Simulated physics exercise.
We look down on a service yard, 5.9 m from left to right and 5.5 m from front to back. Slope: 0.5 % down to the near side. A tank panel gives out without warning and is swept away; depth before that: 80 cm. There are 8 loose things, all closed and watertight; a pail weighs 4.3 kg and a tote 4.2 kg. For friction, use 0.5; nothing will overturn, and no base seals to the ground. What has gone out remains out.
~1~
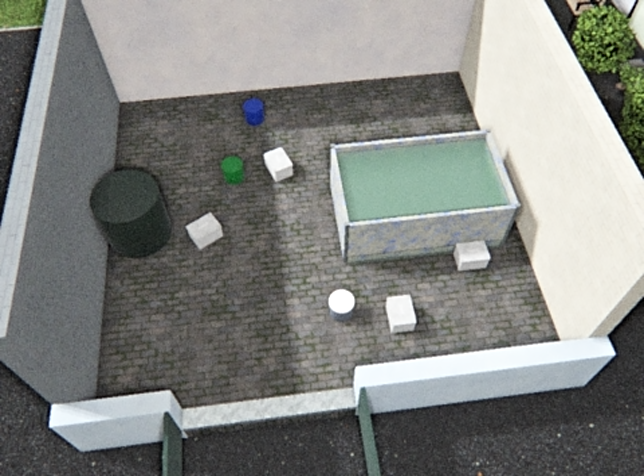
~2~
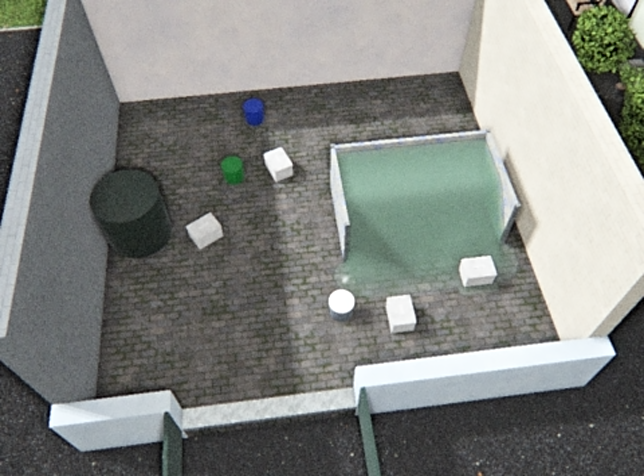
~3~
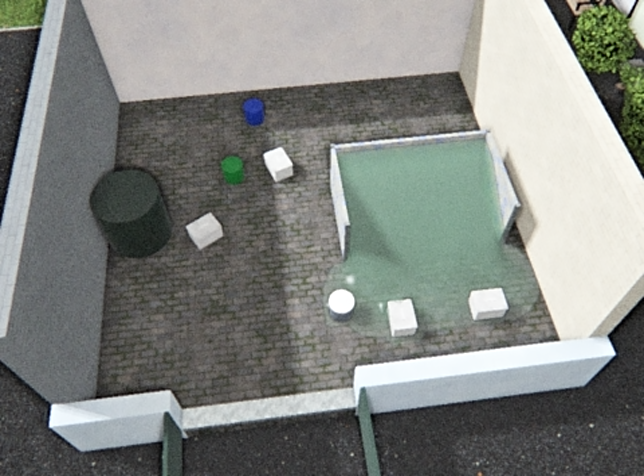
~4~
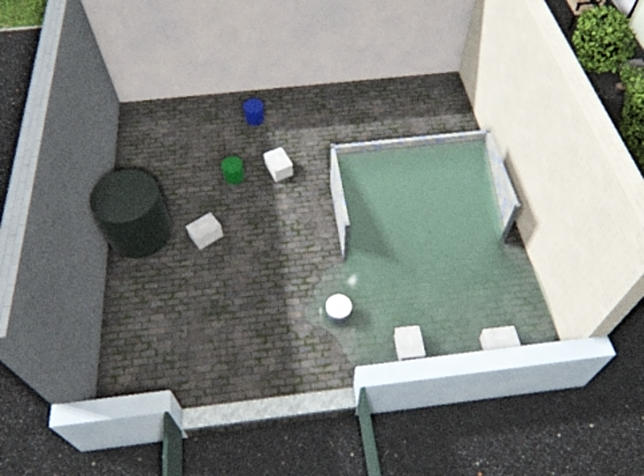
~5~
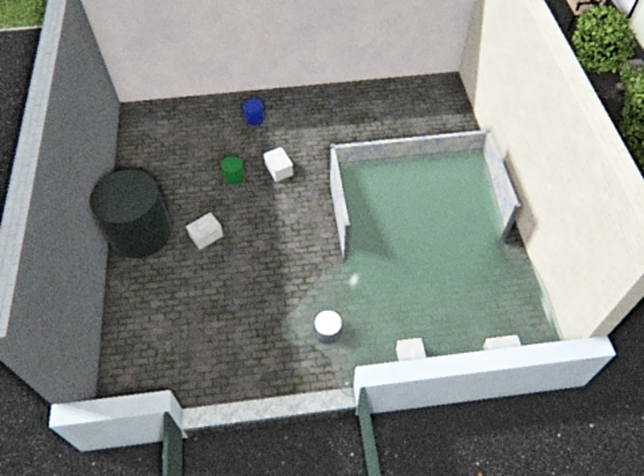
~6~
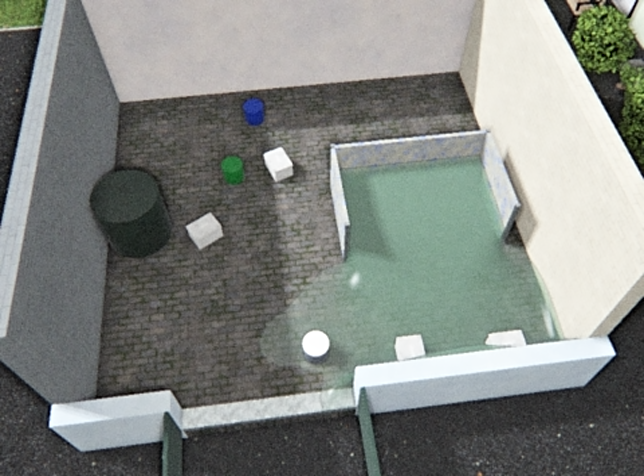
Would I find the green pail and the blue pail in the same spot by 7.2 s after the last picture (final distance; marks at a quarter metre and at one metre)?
In the end the green pail will cover a modest distance; the blue pail will not really go anywhere.
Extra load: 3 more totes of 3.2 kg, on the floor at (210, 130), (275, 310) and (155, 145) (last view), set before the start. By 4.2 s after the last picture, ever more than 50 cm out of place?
Lab note - in order: Below threshold / above threshold / below threshold.
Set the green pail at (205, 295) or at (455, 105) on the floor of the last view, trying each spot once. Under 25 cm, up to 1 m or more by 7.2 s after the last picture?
Taken in turn, it is carried a long way and then is carried a long way.
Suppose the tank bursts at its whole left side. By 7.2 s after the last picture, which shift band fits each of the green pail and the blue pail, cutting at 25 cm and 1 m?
In that case the green pail gets carried off, the blue pail gets carried off.
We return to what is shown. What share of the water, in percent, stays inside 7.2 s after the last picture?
About 74 in a hundred parts of the water.
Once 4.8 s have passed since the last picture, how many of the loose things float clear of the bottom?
At that point I count 2.
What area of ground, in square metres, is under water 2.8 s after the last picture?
Somewhere around 20 m2, roughly.
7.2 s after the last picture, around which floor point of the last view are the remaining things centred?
About (292, 187).
Then, 0.9 s after the last picture the green pail is near (232, 164), 0.0 m from its start, aground; the blue pail is near (253, 106), 0.0 m from its start, aground; 1 of 8 are out; 2 afloat.
Then, 2.8 s after the last picture the green pail is near (232, 164), 0.0 m from its start, aground; the blue pail is near (253, 106), 0.0 m from its start, aground; 1 of 8 are out; 2 afloat.
Then, 4.8 s after the last picture the green pail is near (236, 157), 0.1 m from its start, aground; the blue pail is near (253, 106), 0.0 m from its start, aground; 1 of 8 are out; 2 afloat.
Then, 7.2 s after the last picture the green pail is near (233, 144), 0.4 m from its start, aground; the blue pail is near (253, 106), 0.0 m from its start, aground; 1 of 8 are out; 3 afloat.
